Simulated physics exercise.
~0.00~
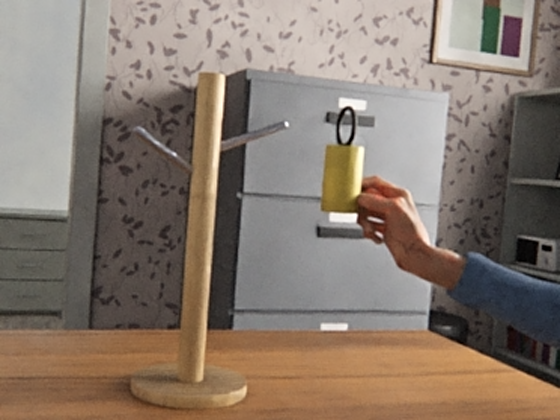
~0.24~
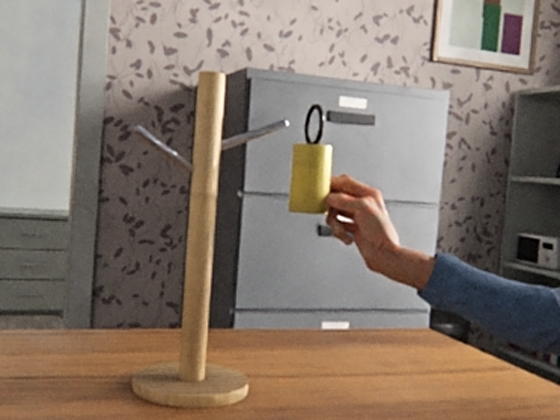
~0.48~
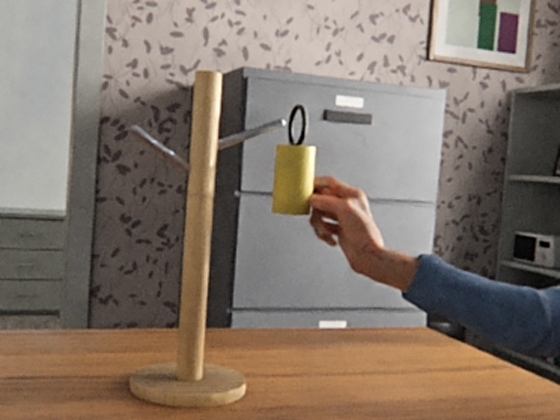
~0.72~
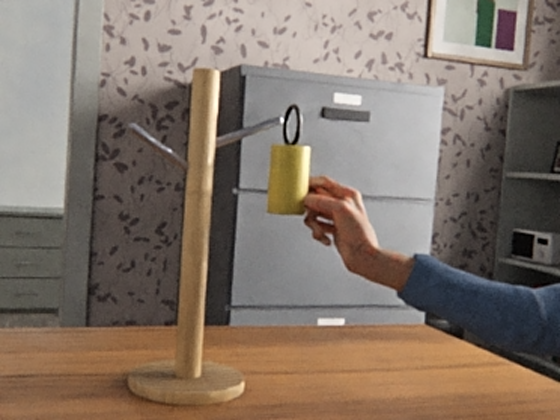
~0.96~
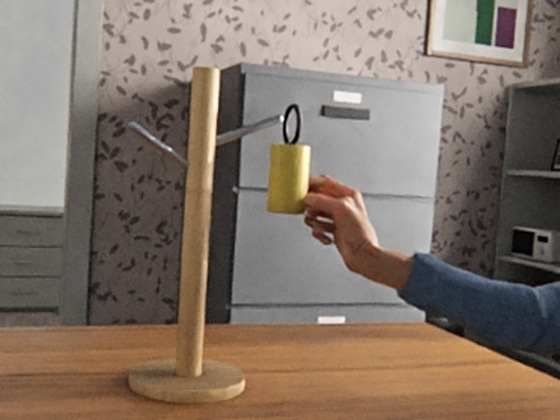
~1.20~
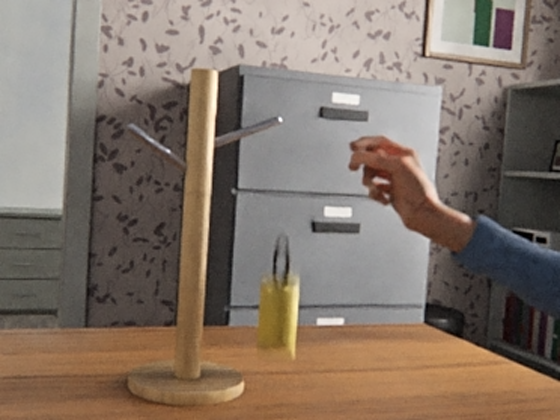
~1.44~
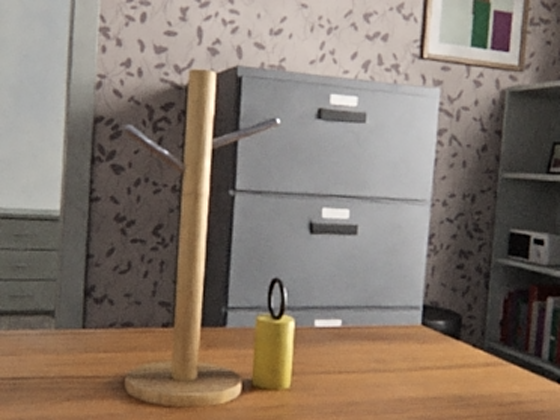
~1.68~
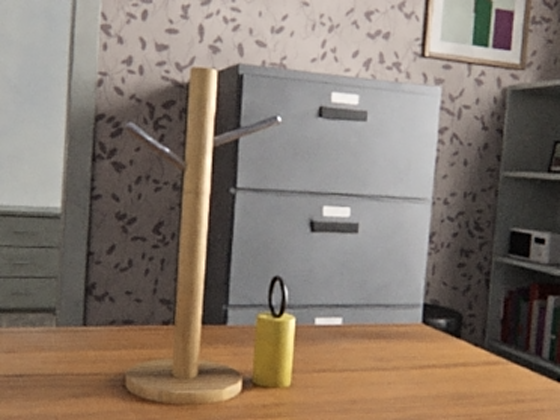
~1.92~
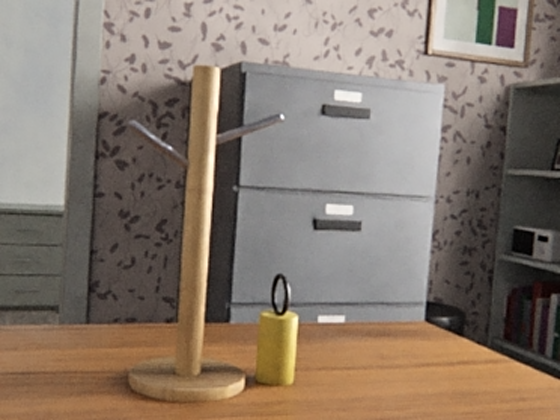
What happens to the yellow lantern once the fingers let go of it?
It does not stay on the arm of the stand but drops straight down, ending upright on the table beside the stand's base.
